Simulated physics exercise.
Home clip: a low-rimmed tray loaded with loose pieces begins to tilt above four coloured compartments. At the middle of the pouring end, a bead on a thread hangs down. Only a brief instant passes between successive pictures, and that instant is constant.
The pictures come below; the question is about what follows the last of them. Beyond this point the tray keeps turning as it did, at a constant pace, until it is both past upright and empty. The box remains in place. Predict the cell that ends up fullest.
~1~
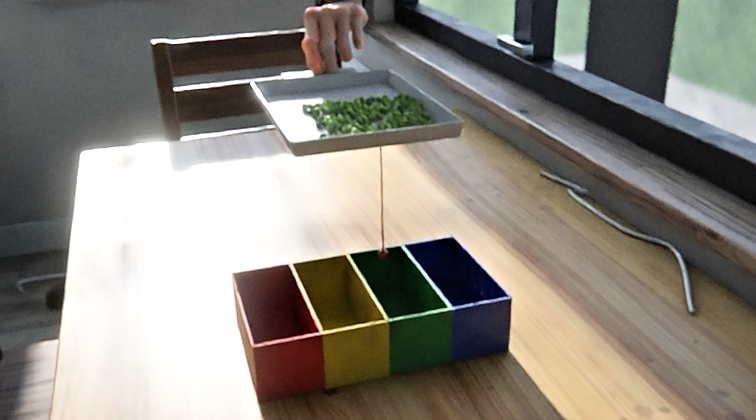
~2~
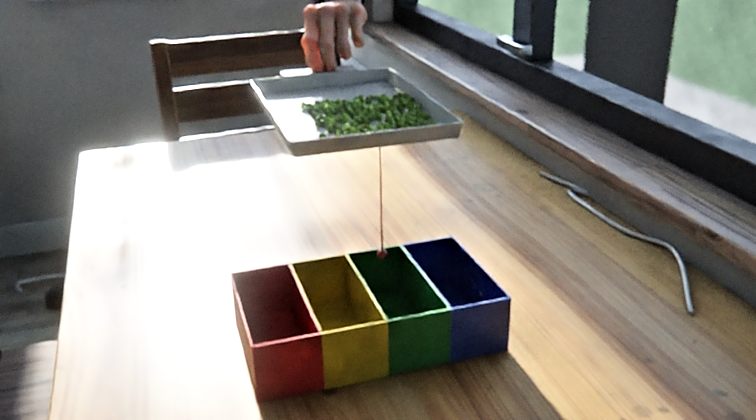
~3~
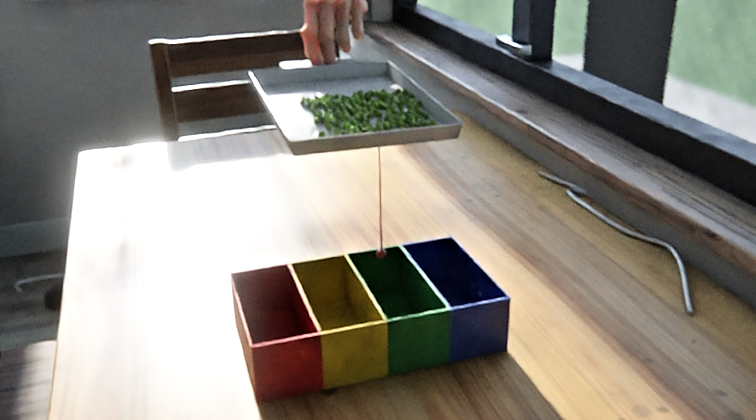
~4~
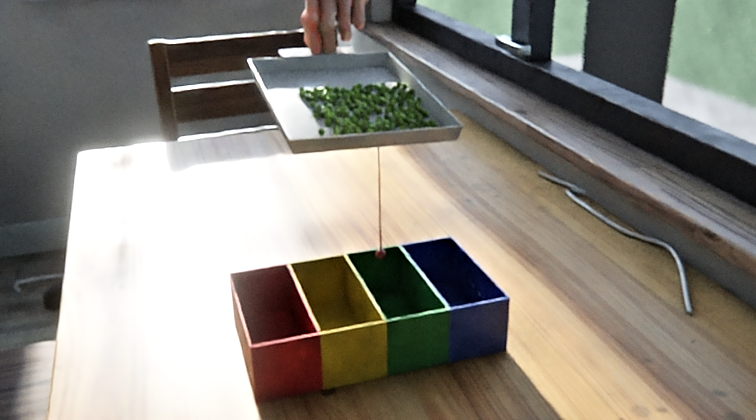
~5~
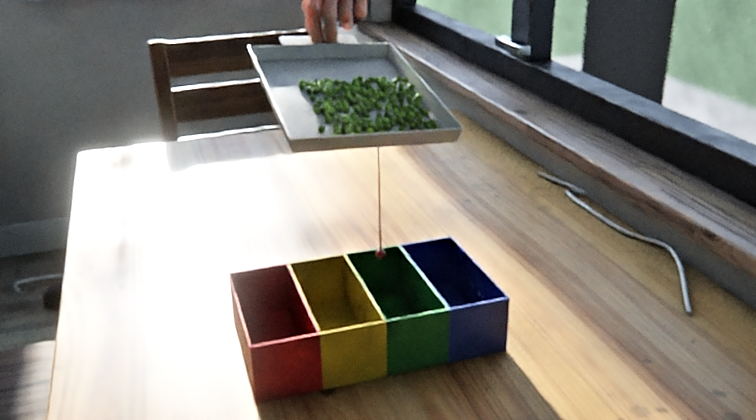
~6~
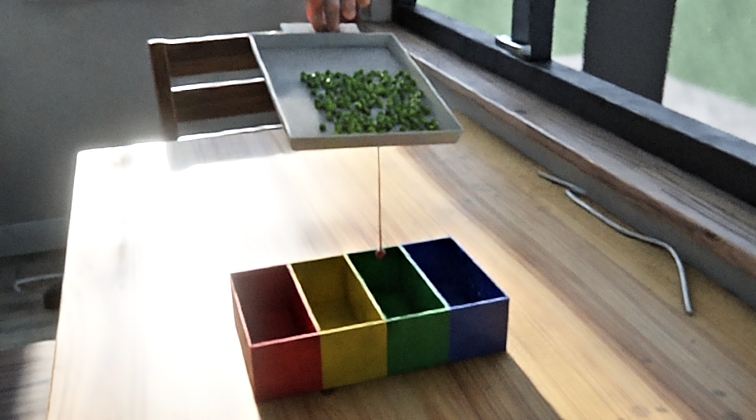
I would say the blue cell.
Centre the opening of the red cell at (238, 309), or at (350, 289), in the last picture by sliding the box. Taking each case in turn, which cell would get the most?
Try one: The blue cell; try two: Green.
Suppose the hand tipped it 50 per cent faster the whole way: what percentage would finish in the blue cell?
Roughly 70 percent, give or take.
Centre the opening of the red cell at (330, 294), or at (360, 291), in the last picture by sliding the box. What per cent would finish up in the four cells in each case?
In order, about 100 and 100 in a hundred.
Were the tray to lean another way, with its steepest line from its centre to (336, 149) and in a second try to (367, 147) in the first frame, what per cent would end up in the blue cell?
About 0 % and about 20 %.
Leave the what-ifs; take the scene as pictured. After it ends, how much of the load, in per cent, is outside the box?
It comes to 10 per cent or so.
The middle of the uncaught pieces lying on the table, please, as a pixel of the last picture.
I'd say near (546, 305), give or take.
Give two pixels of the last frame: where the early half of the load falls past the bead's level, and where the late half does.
Roughly at (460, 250) first, and then at (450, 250).
Shortly afterwards, tray tipped steeply; the whole lot on the tray.
Next, tray tipped past a quarter turn; near half on the tray; only a few in the blue cell; only a few in the green cell; near half falling or outside the box.
Some moments later, tray tipped past a quarter turn; the bulk in the blue cell; a little in the green cell; a little falling or outside the box.
In the end, tray tipped past a quarter turn; the bulk in the blue cell; a little in the green cell; none at all in the red cell; none at all in the yellow cell; a little outside the box.
